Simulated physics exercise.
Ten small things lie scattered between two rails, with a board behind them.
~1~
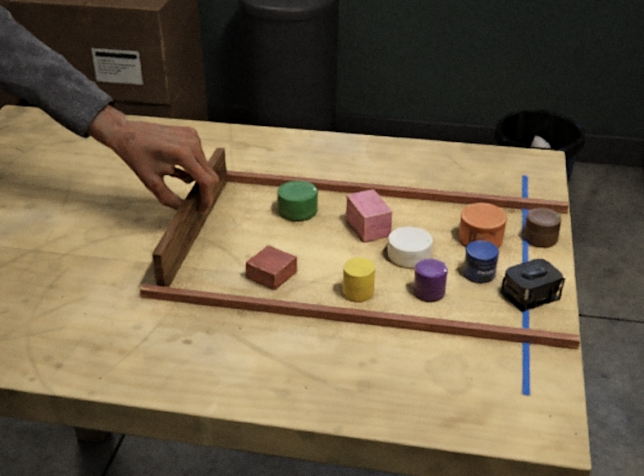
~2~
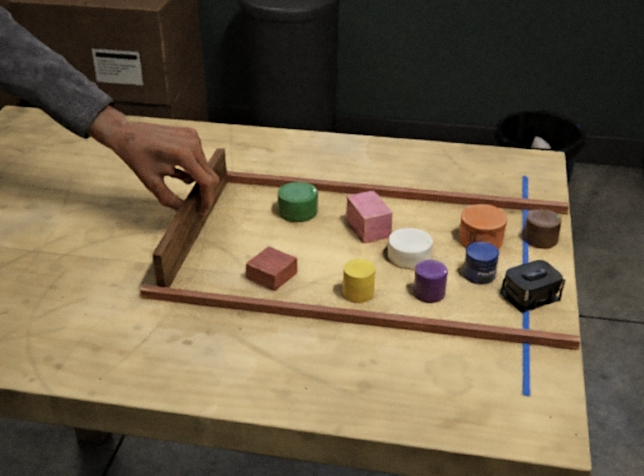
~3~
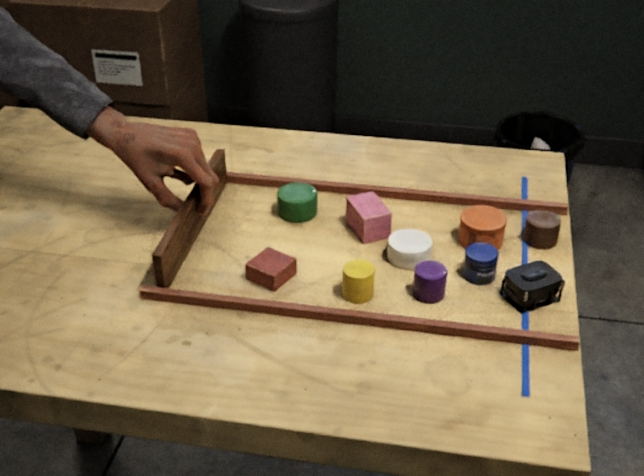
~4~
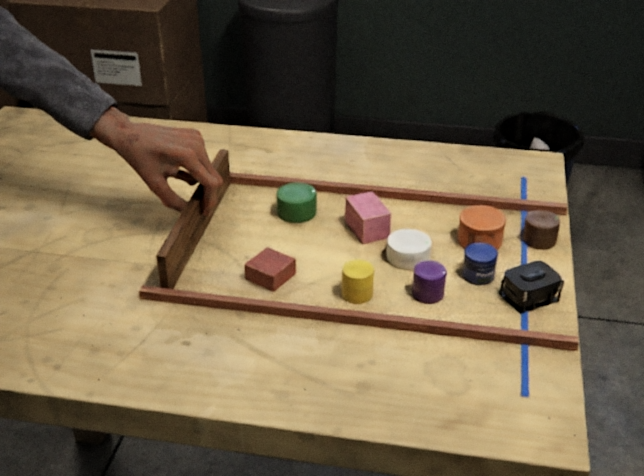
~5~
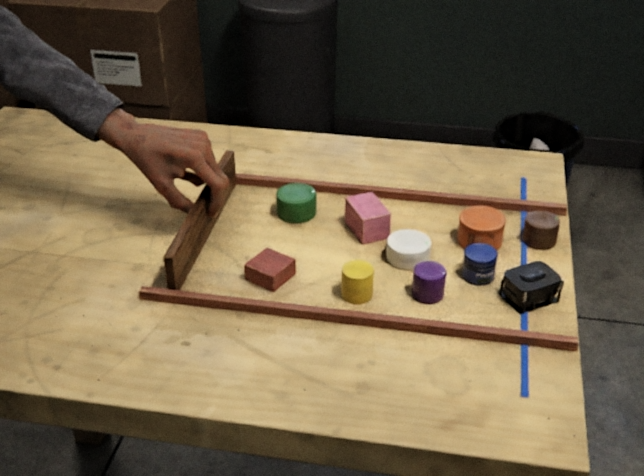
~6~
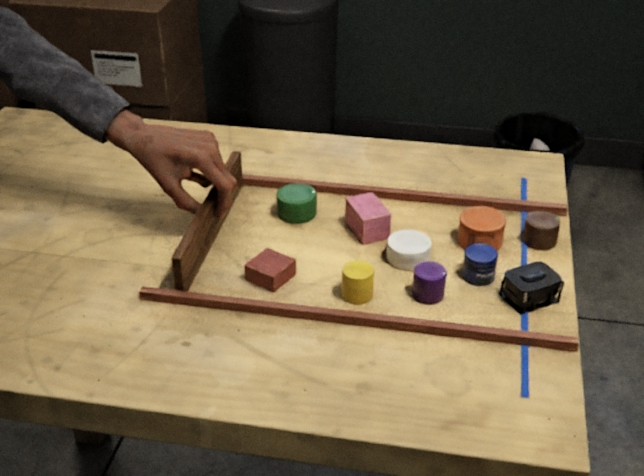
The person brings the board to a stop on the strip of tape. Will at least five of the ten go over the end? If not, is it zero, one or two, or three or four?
Yes, five or more go over.
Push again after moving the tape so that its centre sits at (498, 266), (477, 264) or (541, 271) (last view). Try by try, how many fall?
2, 1, 5.
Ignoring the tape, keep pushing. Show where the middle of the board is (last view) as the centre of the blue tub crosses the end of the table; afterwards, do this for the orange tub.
Approx. (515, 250) for the first, approx. (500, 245) for the second.
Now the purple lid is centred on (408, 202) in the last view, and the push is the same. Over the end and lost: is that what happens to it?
From that start, the object then is safe.
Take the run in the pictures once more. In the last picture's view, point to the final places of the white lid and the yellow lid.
Going in order, first (548, 271) and next (543, 314).
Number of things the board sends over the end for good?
It is 5, no more and no fewer.
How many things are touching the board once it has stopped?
The count in contact is 5.
Soon after, none off yet; brown lid at rest near (541, 231); black case at rest near (531, 287); blue tub at rest near (480, 265).
After that, none off yet; brown lid displaced about its own width near (579, 230); black case displaced about its own width near (563, 289); blue tub displaced about its own width near (529, 273).
In the end, the number that fall off is five or more; gone, purple lid, orange tub, blue tub, black case and brown lid.
